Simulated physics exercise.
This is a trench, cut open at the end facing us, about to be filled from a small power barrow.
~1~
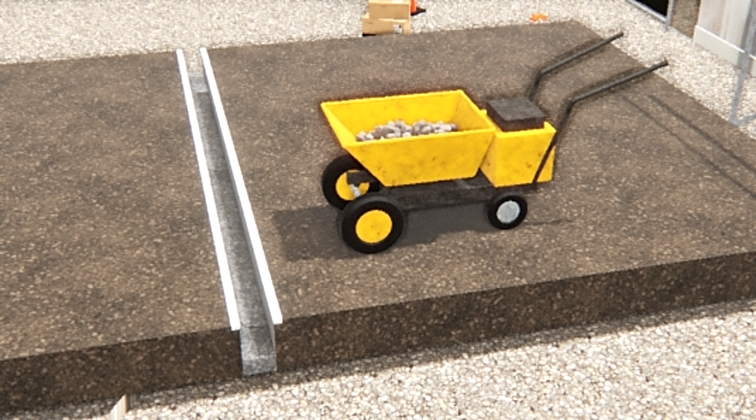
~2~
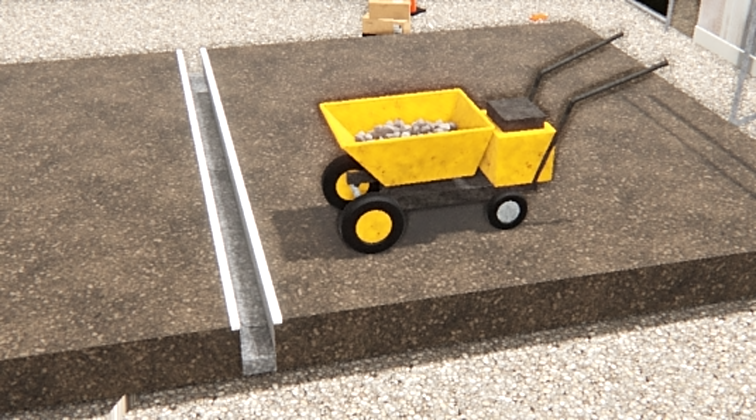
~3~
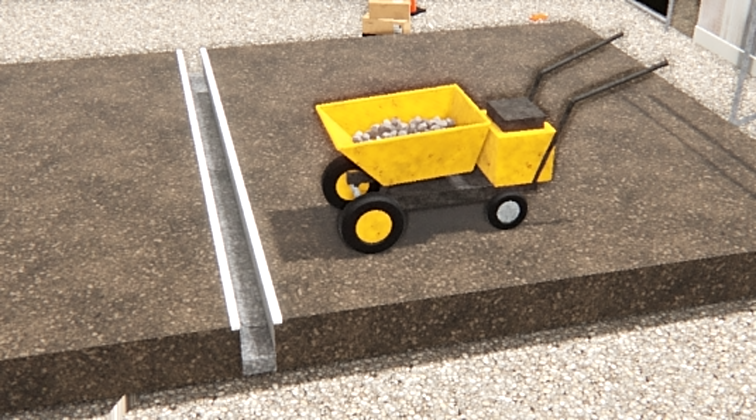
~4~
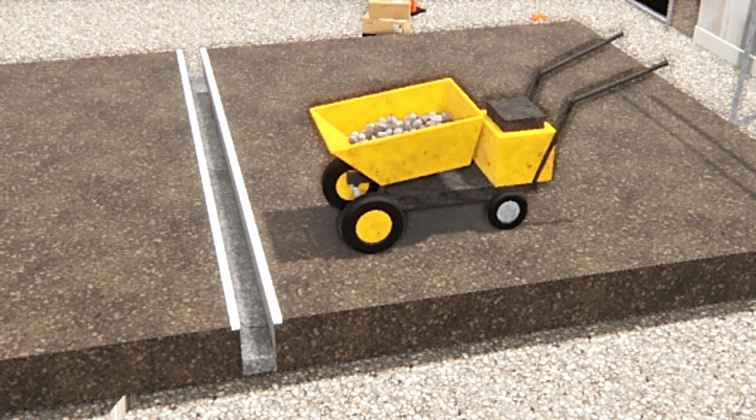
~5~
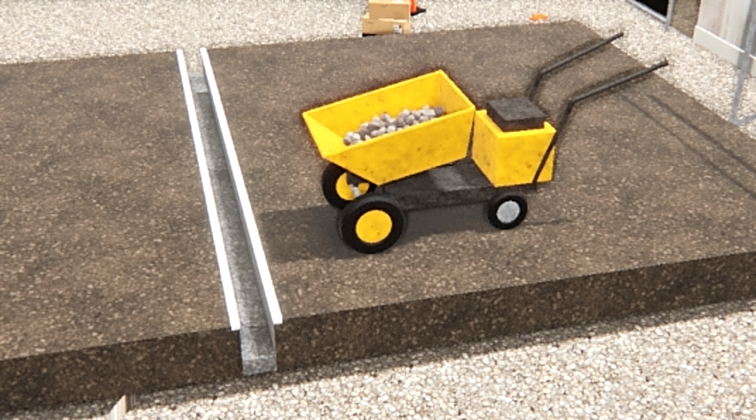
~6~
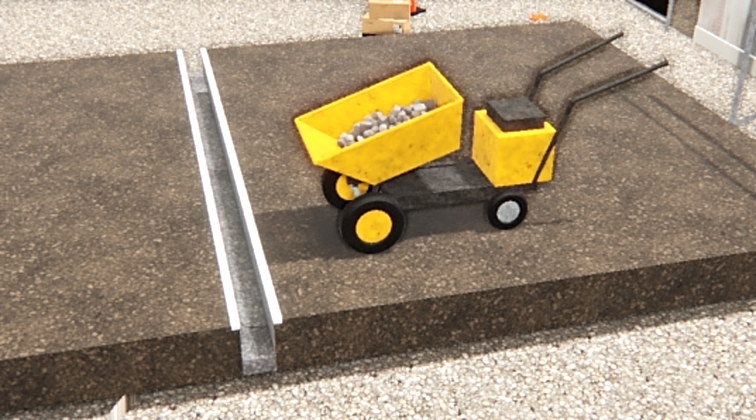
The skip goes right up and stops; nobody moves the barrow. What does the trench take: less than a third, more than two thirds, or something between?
The trench takes more than two thirds.
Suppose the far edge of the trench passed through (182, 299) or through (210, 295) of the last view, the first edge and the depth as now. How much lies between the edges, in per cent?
In turn 100 and 100 in a hundred.
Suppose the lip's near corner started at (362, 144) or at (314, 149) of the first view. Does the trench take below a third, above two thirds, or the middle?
At the first place the middle third, at the second one to two thirds.
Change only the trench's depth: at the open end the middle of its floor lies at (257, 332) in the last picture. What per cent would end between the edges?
Some 50 per cent.
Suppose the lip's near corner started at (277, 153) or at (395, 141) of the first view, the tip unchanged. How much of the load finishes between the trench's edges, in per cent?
Near 0 % and 20 %.
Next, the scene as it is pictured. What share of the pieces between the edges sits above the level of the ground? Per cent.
Near 10 %.
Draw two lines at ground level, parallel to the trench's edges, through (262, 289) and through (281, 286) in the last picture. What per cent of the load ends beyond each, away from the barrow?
The first gives 90 %, the second 100 %.
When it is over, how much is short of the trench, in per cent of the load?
Roughly 10 in a hundred.
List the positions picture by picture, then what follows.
In the first frame, lip of the skip (345, 146), level; top of the load (414, 141), broken stones; first edge of the trench (269, 287); far edge (229, 293), the trench under half as wide as the skip, and about as deep as wide.
In the second frame, lip of the skip (343, 147), level; top of the load (420, 138).
In the third frame, lip of the skip (339, 148), tipped barely; top of the load (429, 136).
In the fourth frame, lip of the skip (333, 152), tipped a little; top of the load (424, 132).
In the fifth frame, lip of the skip (325, 156), tipped a little; top of the load (434, 122).
In the sixth frame, lip of the skip (316, 163), tipped clearly; top of the load (425, 116); first edge of the trench (269, 287); far edge (229, 293).
Just after the last frame, skip tipped steeply; every one in the skip.
A moment on, skip tipped right over; the larger part in the skip; about a tenth short of the trench; about a tenth in or heaped over the trench.
Further on, skip tipped right over; about a tenth in the skip; about a tenth short of the trench; the larger part in or heaped over the trench; about a tenth beyond it.
When it is over, skip tipped right over; about a tenth short of the trench; the larger part in or heaped over the trench; about a tenth beyond it.
